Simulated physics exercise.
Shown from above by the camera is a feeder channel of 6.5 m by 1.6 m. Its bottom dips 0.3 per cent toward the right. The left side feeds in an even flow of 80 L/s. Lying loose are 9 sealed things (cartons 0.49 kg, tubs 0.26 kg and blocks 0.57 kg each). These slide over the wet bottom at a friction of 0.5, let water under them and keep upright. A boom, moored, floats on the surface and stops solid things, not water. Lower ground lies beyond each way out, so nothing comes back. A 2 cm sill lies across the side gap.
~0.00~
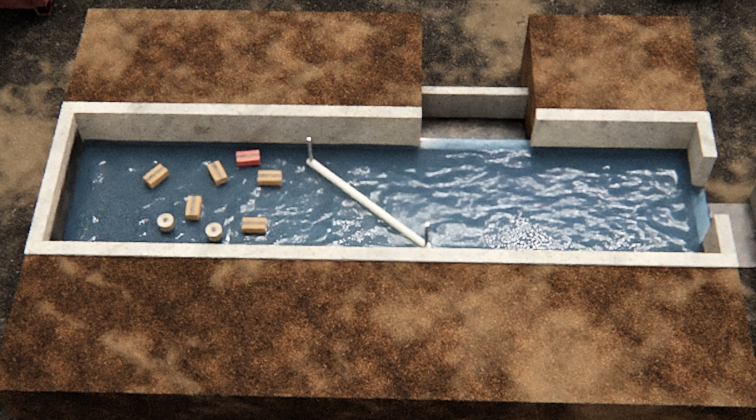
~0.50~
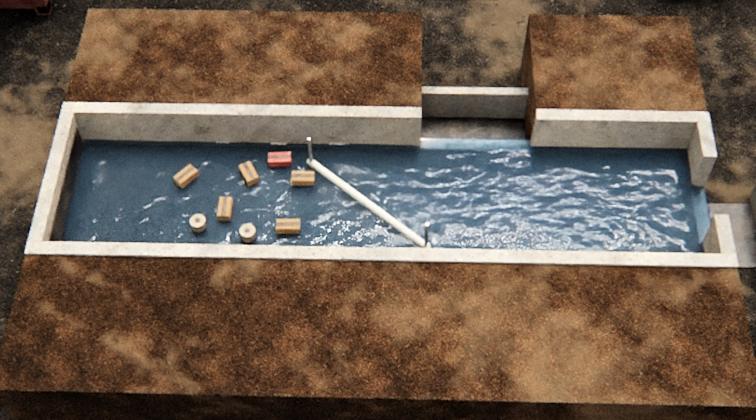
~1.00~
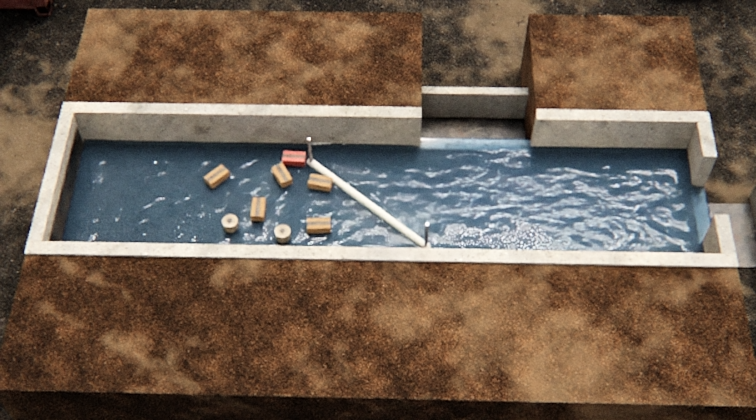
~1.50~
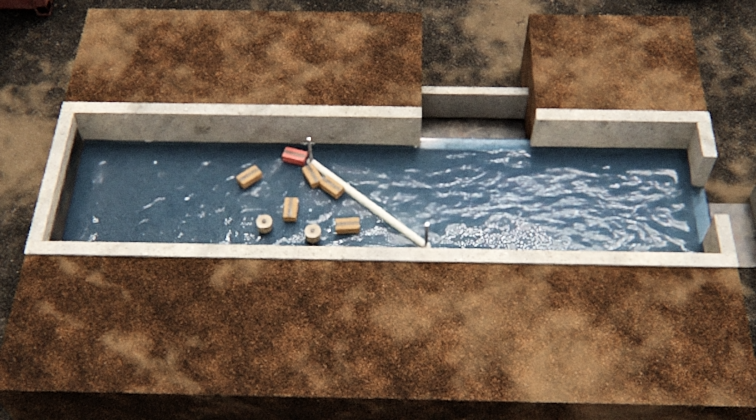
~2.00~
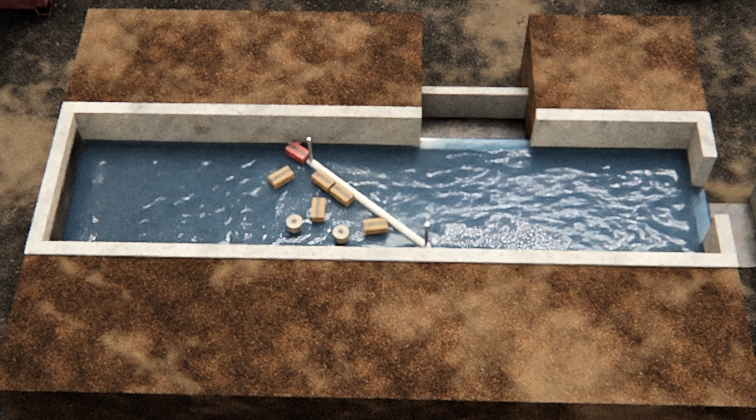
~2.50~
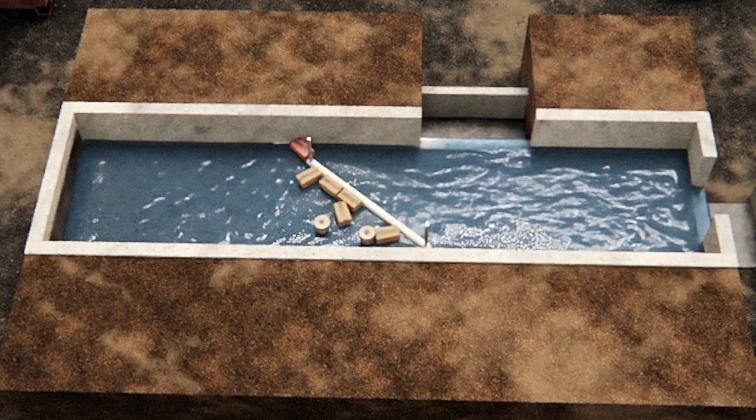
Water in a walled channel carries floating blocks and a red carton right against a slanted white bar.
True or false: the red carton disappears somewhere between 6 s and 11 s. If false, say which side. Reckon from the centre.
False, later than 11 s, or never.
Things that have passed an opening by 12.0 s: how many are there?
Count: 0.
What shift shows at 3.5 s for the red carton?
Roughly 60 cm.
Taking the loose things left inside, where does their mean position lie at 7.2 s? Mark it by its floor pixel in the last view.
(386, 231).
After 3.5 s the red carton is near (302, 147), 0.6 m from its start, afloat; 0 of 9 are out; 9 afloat.
After 7.2 s the red carton is near (302, 147), 0.6 m from its start, afloat; 0 of 9 are out; 9 afloat.
After 12.0 s the red carton is near (302, 147), 0.6 m from its start, afloat; 0 of 9 are out; 9 afloat.
After 16.0 s the red carton is near (302, 147), 0.6 m from its start, afloat; 0 of 9 are out; 9 afloat.
